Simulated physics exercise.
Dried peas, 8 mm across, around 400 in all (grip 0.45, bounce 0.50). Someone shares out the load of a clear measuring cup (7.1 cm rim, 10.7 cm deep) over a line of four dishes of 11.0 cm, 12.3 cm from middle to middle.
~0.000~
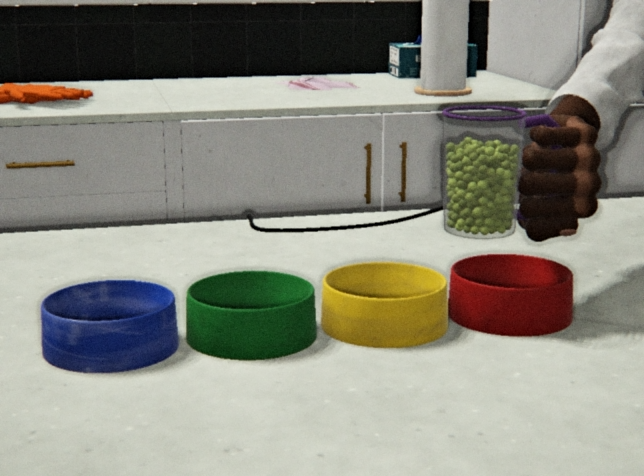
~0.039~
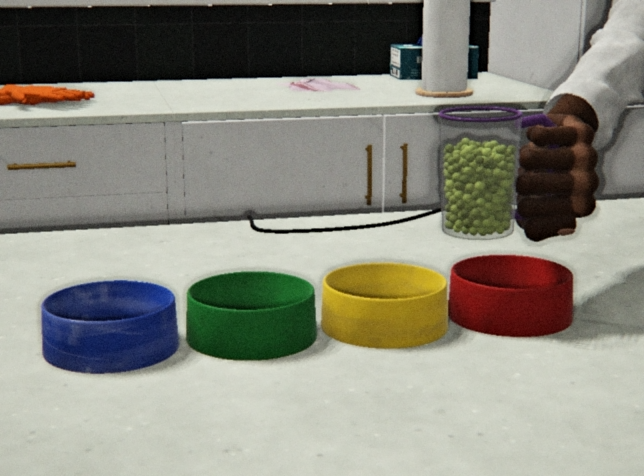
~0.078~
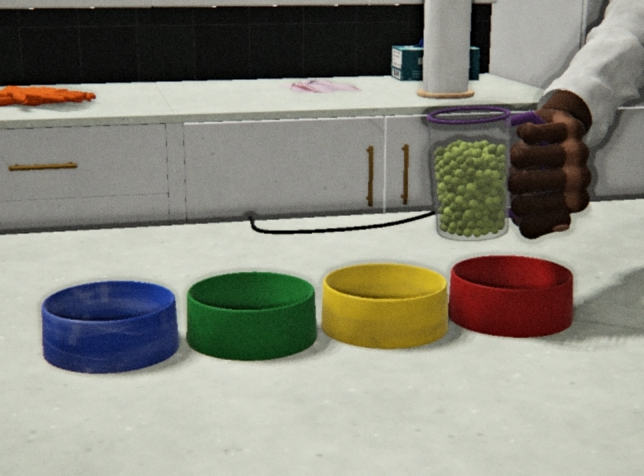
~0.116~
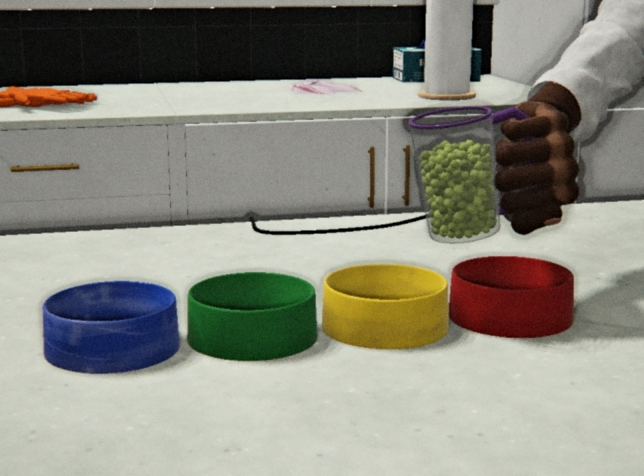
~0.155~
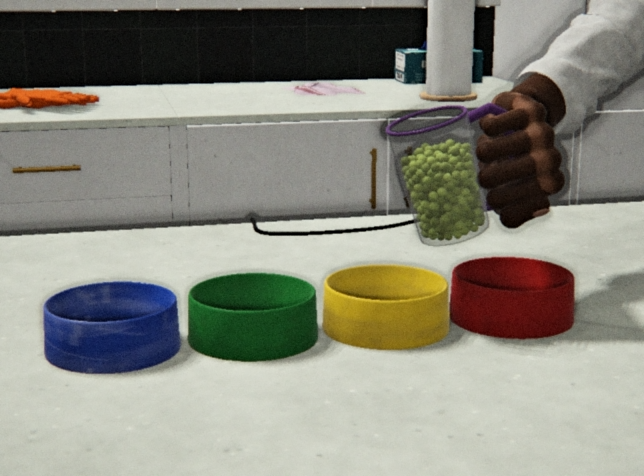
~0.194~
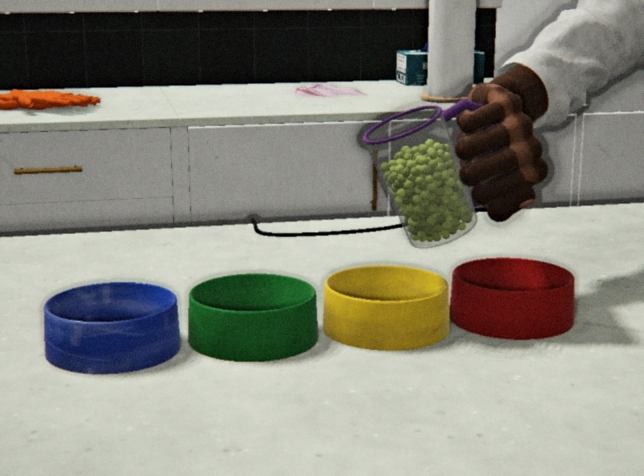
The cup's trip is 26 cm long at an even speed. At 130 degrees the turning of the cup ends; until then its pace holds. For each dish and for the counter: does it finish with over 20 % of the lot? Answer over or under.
Red dish: Under; blue dish: Over; green dish: Under; yellow dish: Under; on the counter: Under.
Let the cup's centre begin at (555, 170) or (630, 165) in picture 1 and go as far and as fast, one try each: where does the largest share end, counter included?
Most goes to: Green, then green.
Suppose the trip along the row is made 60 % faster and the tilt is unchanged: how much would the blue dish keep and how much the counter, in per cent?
In that case blue 100; counter 0.
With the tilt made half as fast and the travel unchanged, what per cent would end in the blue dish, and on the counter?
In that case blue 100; counter 0.
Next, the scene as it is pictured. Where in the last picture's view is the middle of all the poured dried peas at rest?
Around (112, 326).
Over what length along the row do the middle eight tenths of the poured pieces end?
About 6 cm.
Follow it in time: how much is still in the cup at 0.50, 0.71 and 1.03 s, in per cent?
In turn: 100, 90, 0.
Then, at 0.50 s, tilt 75 degrees; cup holds 100 %.
Then, at 0.71 s, tilt 111 degrees; cup holds 90 %, blue 5 %.
Then, at 1.03 s, tilt 130 degrees; cup holds 0 %, blue 100 %.
By 1.4 s all is still; red 0 %, blue 100 %, green 0 %, yellow 0 %, counter 0 %.
